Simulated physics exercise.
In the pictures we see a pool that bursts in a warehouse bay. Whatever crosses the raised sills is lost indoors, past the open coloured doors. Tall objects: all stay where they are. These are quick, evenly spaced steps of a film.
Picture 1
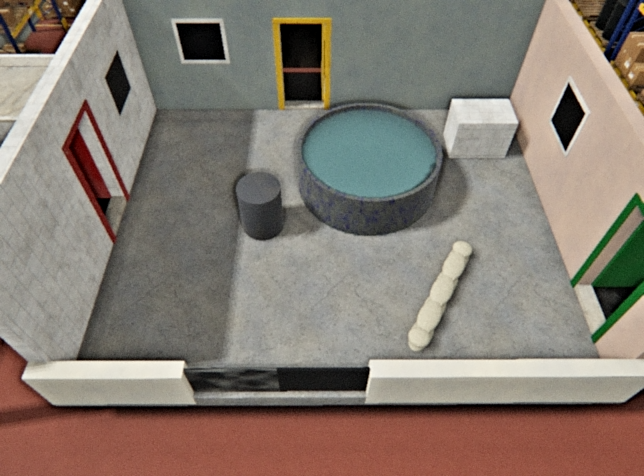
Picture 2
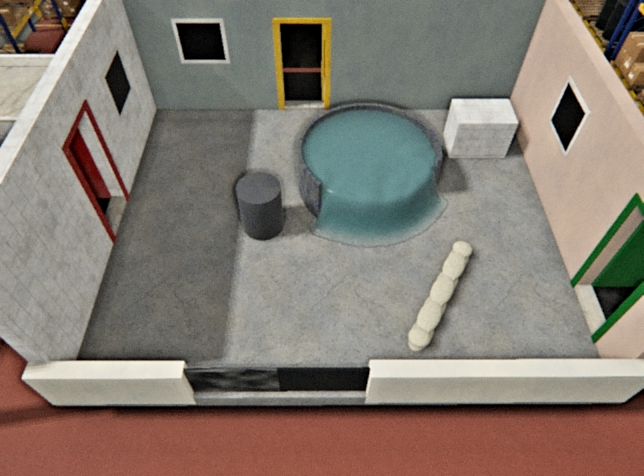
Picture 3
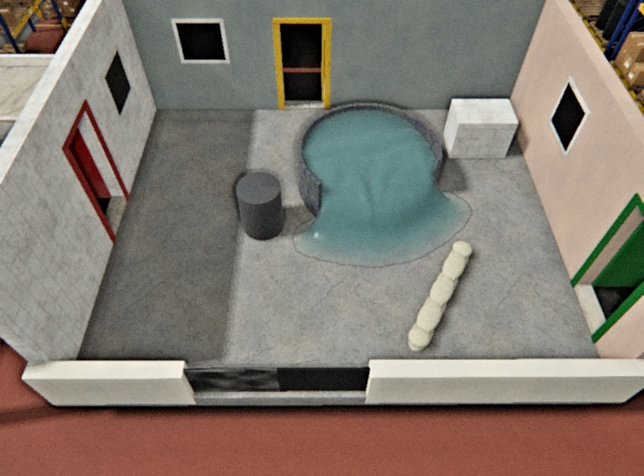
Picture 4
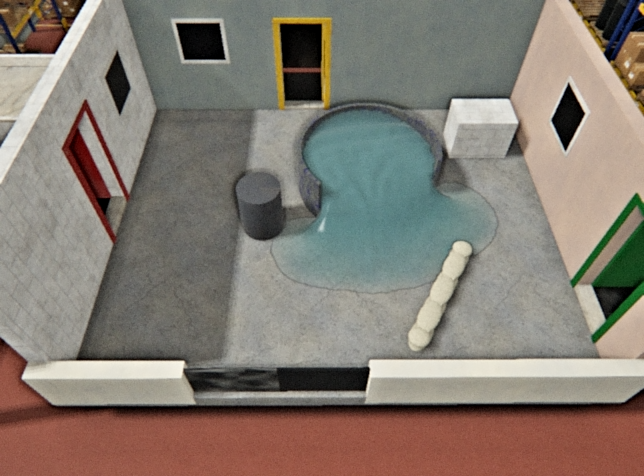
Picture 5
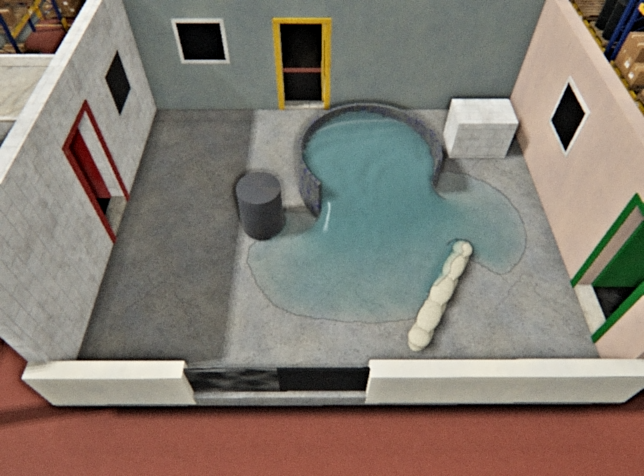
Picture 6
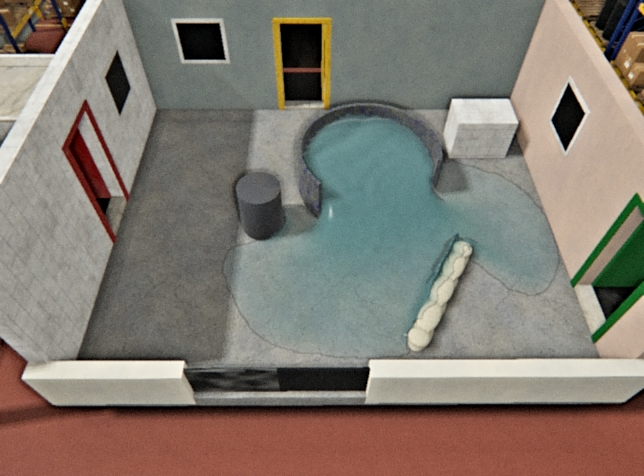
Blue-green water bursts from the round tank's front and spreads around the pale segmented barrier.
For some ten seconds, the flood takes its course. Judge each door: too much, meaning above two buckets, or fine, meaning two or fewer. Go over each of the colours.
Yellow door: Too much, green door: Too much, red door: Fine.
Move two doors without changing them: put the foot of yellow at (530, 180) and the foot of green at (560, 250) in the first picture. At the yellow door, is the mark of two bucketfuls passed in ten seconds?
Looking at it, the yellow one rises beyond that level.
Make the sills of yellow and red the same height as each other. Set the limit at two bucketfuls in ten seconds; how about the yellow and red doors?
Logged: Yellow door stays inside the limit; red door crosses the threshold.
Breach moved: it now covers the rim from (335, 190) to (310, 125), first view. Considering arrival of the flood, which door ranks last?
It is the green one.
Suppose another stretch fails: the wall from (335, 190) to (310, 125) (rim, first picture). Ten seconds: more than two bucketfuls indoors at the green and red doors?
Result - green door: Below threshold, red door: Above threshold.
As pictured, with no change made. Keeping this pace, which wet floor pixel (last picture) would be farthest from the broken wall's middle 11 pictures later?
The front's farthest point is close to (70, 382).
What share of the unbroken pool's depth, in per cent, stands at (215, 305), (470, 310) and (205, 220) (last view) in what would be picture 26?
Readings in order: Around 12, 10 and 0 %.
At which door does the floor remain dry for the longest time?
Going by the pictures, I'd say the yellow door.
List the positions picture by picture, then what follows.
The round tank at (369, 151) is whole and still, in the first picture.
The front is at (313, 226), out from the gap at (389, 221), in the second picture.
Water pours out at (389, 222) and has run to (463, 204), in the third picture.
The front is at (278, 255), out from the gap at (389, 224), in the fourth picture.
The front is at (254, 261), out from the gap at (388, 225), in the fifth picture.
Water pours out at (388, 225) and has run to (233, 287), in the sixth picture.
A moment on, water covers 45 % of the floor; the yellow door not reached, the green door under two buckets in, the red door not reached.
Next, water covers 50 % of the floor; the yellow door not reached, the green door over two buckets in, the red door not reached.
Then, water covers 65 % of the floor; the yellow door not reached, the green door over two buckets in, the red door wet at the sill, nothing in.
Later, water covers 95 % of the floor; the yellow door wet at the sill, nothing in, the green door far over two buckets in, the red door wet at the sill, nothing in.
In the end, water covers 100 % of the floor; the yellow door over two buckets in, the green door far over two buckets in, the red door wet at the sill, nothing in.
